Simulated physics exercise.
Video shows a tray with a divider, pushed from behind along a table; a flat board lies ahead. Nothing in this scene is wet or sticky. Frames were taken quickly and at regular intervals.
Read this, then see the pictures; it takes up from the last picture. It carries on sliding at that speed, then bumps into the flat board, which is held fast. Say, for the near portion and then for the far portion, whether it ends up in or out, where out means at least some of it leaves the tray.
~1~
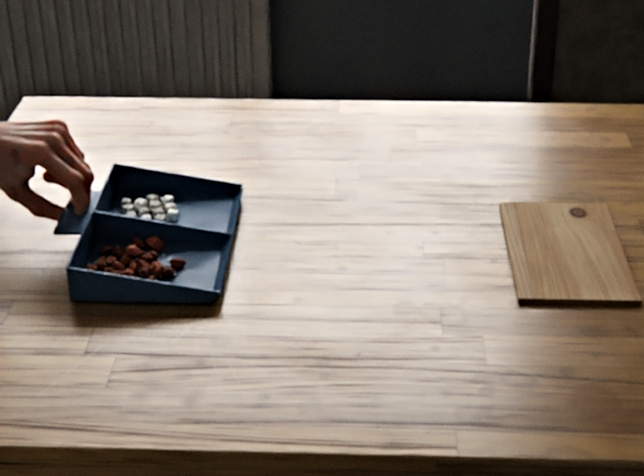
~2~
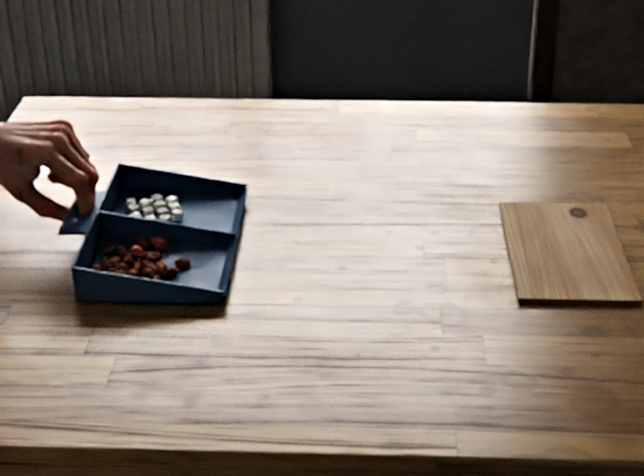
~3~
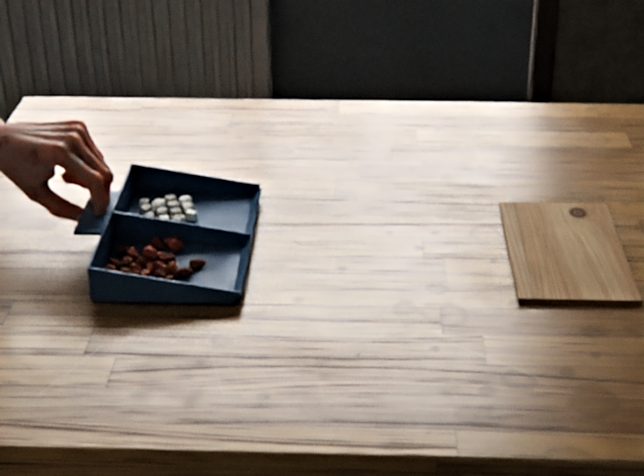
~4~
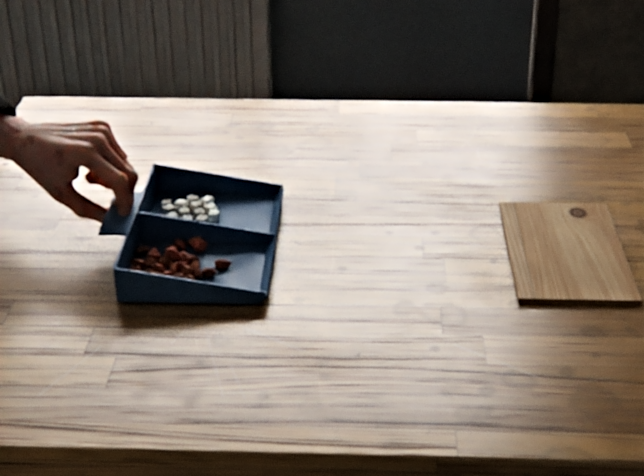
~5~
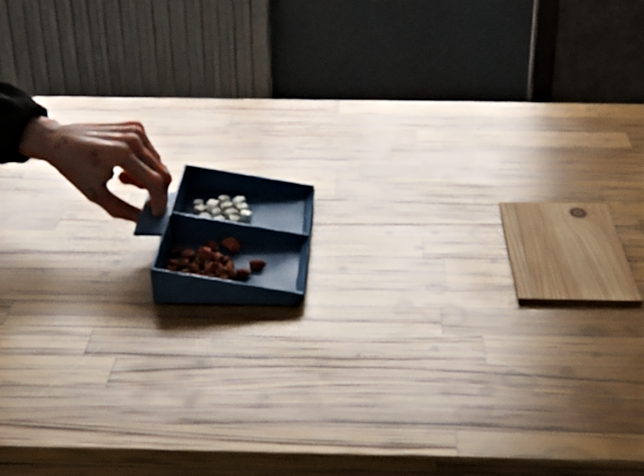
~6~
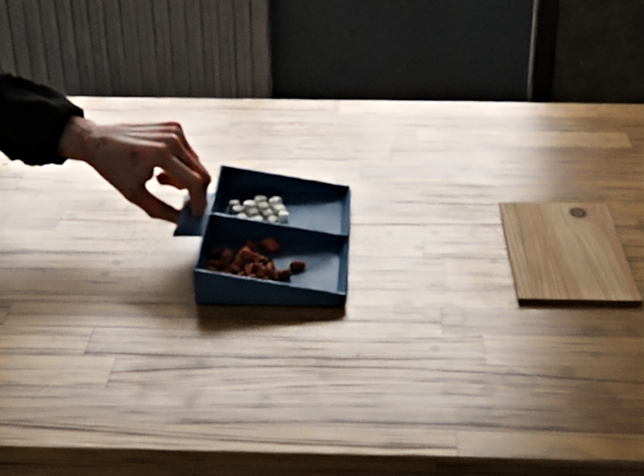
Near portion - in; far portion - in.
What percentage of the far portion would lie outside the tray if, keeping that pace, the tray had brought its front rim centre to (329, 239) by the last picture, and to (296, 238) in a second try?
First run: Near 0 %; second run: Near 0 %.
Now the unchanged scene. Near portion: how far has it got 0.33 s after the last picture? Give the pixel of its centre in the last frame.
About (479, 271) in the last view.
Then, 0.11 s on from there, tray still sliding, front rim near (426, 240); near portion all inside; far portion all inside.
Then, 0.33 s on from there, tray stopped at the flat board; near portion all inside, moved towards the front rim; far portion all inside, moved towards the front rim.
In the end, tray stopped at the flat board; near portion all inside, moved towards the front rim; far portion all inside, moved towards the front rim.
